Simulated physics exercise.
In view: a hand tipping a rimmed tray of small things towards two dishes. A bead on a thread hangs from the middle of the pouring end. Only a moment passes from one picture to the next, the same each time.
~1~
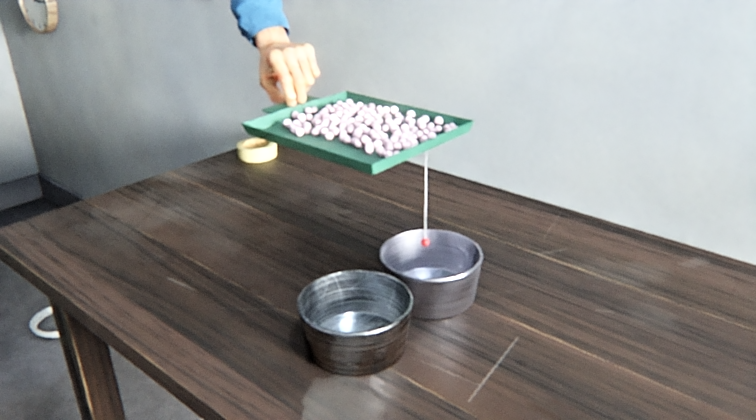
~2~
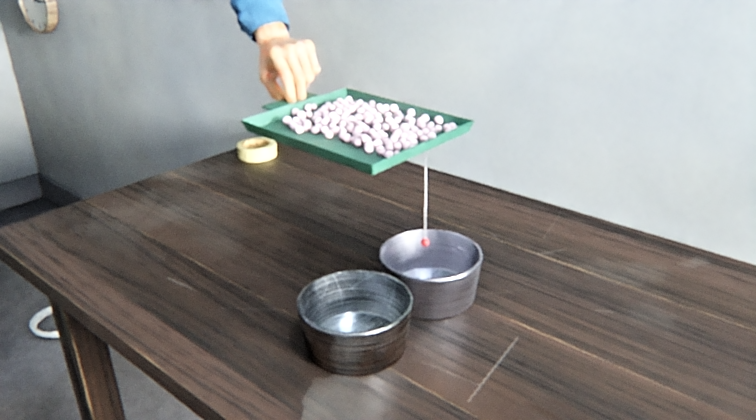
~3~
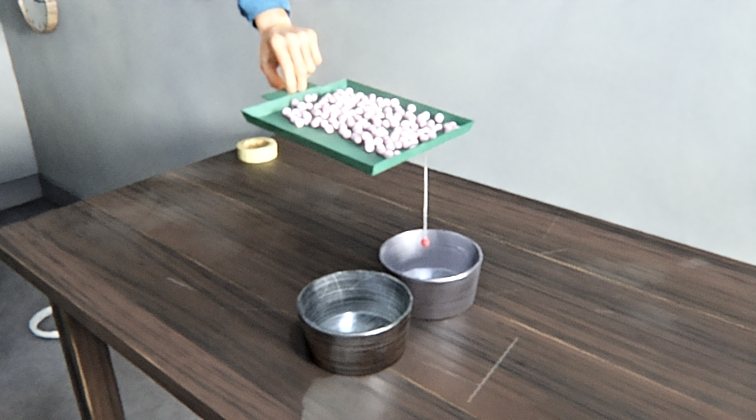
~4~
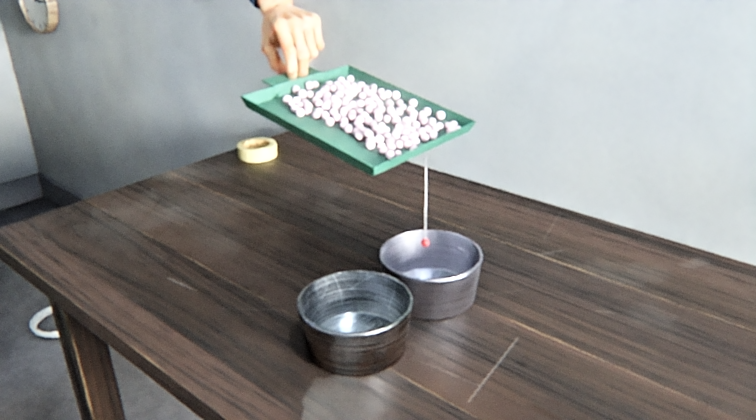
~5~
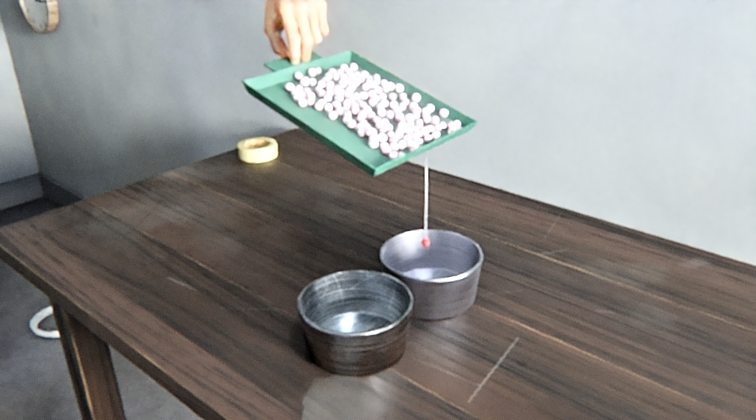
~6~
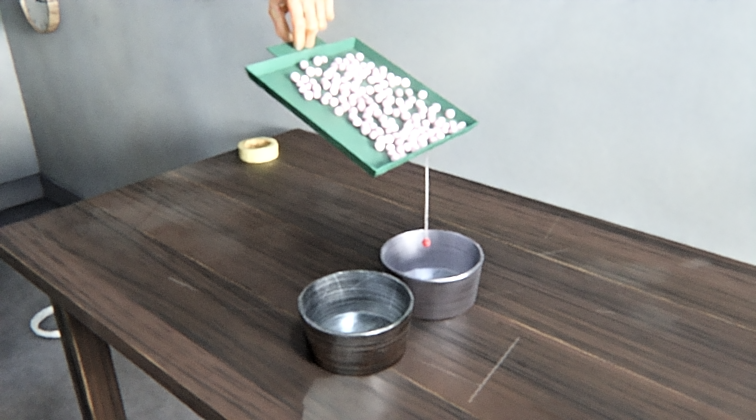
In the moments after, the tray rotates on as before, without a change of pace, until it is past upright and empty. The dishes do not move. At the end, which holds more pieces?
More goes to the right-hand dish.
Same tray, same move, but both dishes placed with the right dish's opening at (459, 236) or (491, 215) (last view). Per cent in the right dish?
Near 20 % and 0 %.
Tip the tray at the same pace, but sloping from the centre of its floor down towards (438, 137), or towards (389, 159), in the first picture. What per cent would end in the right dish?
About 20 and 10 per cent.
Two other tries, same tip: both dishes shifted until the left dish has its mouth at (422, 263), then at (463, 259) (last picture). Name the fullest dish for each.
First left, then left.
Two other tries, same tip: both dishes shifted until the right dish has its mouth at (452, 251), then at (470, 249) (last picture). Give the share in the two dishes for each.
Near 70 % and 80 %.
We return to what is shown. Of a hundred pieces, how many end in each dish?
The left dish has 10 per cent, the right dish has 40.
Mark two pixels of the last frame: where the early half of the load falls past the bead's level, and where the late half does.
First near (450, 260), later near (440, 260).
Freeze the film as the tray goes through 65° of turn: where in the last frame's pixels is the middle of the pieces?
Near (429, 148).
Just after the last frame, tray tipped steeply; roughly two thirds on the tray; just a few in the left dish; about a tenth in the right dish; just a few outside both; roughly a quarter in the air.
A moment on, tray tipped past a quarter turn; about a tenth in the left dish; roughly a third in the right dish; roughly half outside both; about a tenth in the air.
Further on, tray tipped past a quarter turn; about a tenth in the left dish; roughly a third in the right dish; roughly half outside both.
When it is over, tray tipped past a quarter turn; about a tenth in the left dish; roughly a third in the right dish; roughly half outside both.
